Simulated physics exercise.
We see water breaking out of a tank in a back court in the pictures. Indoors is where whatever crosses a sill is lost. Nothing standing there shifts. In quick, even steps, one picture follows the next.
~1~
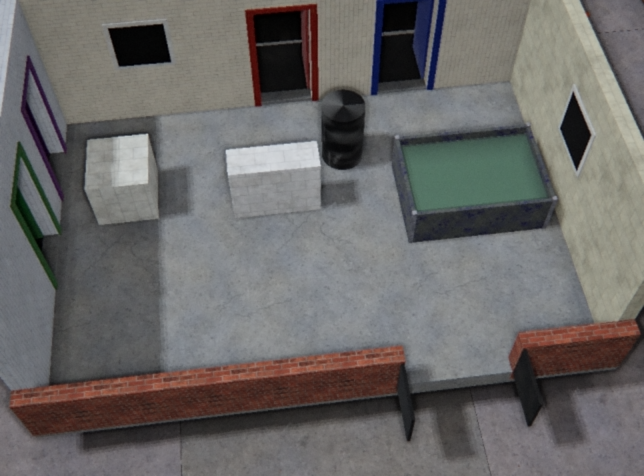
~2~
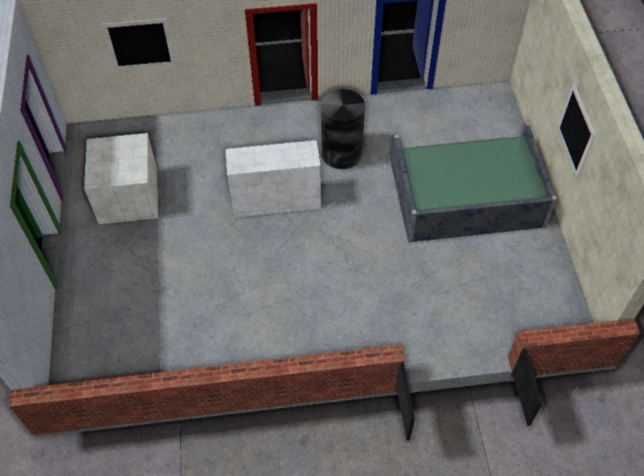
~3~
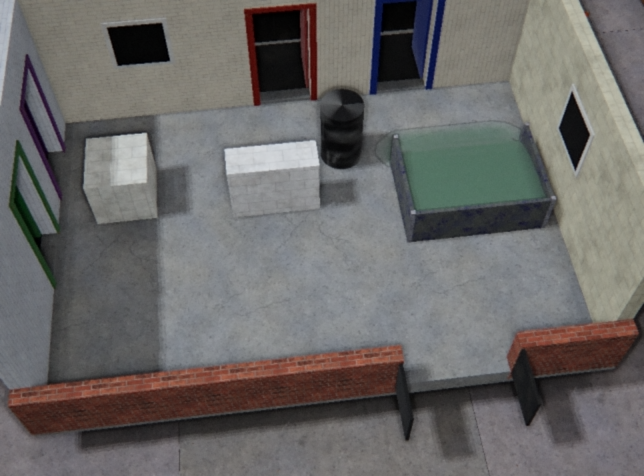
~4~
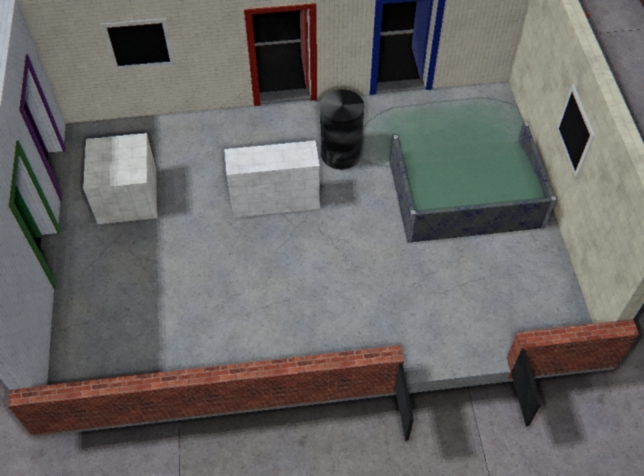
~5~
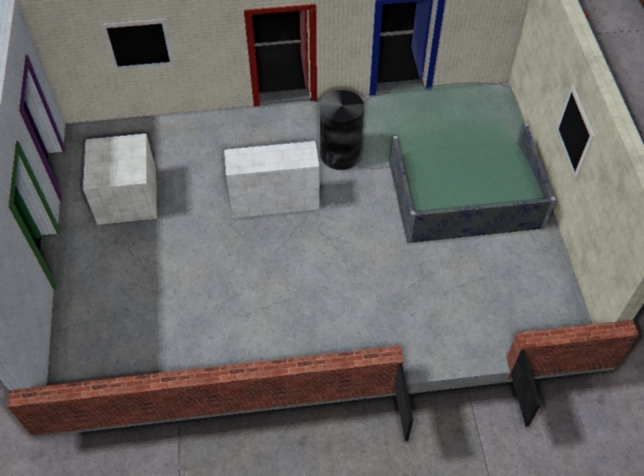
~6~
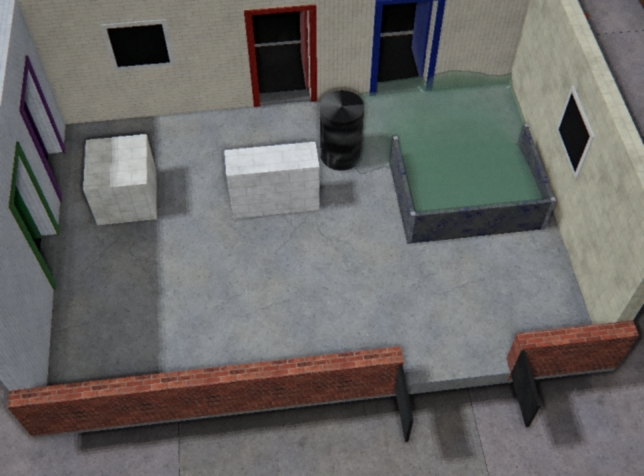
The footage shows a walled courtyard with pale blocks, a dark barrel and a tank of green water; the tank's far side opens, and water pours out, spreading across the floor toward the back wall near the blue-framed doorway.
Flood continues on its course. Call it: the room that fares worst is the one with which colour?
It is the blue one.
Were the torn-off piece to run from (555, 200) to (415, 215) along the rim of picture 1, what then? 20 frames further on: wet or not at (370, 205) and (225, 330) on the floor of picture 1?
In the order asked: Bare, then waterlogged.
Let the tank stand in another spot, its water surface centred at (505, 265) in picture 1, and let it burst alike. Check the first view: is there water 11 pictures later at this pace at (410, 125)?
Verdict: Flooded.
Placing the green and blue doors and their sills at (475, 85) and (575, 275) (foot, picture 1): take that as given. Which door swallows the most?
Looks like it's the green door.
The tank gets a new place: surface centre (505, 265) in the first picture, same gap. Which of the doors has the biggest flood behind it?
My answer is the one in blue.
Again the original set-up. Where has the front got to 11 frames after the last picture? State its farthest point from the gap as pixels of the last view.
Farthest reach: About (180, 118).
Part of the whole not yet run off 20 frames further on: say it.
About 78 %.
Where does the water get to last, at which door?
I'd go with the green door.
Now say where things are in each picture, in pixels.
In the first frame, still water in the tank at (473, 171).
In the second frame, the front is at a hidden place, out from the gap on the tank's far side.
In the third frame, water pours out on the tank's far side and has run to a hidden place.
In the fourth frame, the front is at (519, 112), out from the gap on the tank's far side.
In the fifth frame, water pours out on the tank's far side and has run to (511, 91).
In the sixth frame, the front is at a hidden place, out from the gap on the tank's far side.
A moment on, water covers 15 % of the floor; green door not reached, purple door not reached, red door wet at the sill, nothing in, blue door a lot in.
Next, water covers 20 % of the floor; green door not reached, purple door not reached, red door wet at the sill, nothing in, blue door a lot in.
Then, water covers 40 % of the floor; green door not reached, purple door not reached, red door a trickle in, blue door a lot in.
Later, water covers 60 % of the floor; green door wet at the sill, nothing in, purple door some in, red door a trickle in, blue door a lot in.
In the end, water covers 75 % of the floor; green door wet at the sill, nothing in, purple door some in, red door a trickle in, blue door a lot in; the blue door has let in the most.
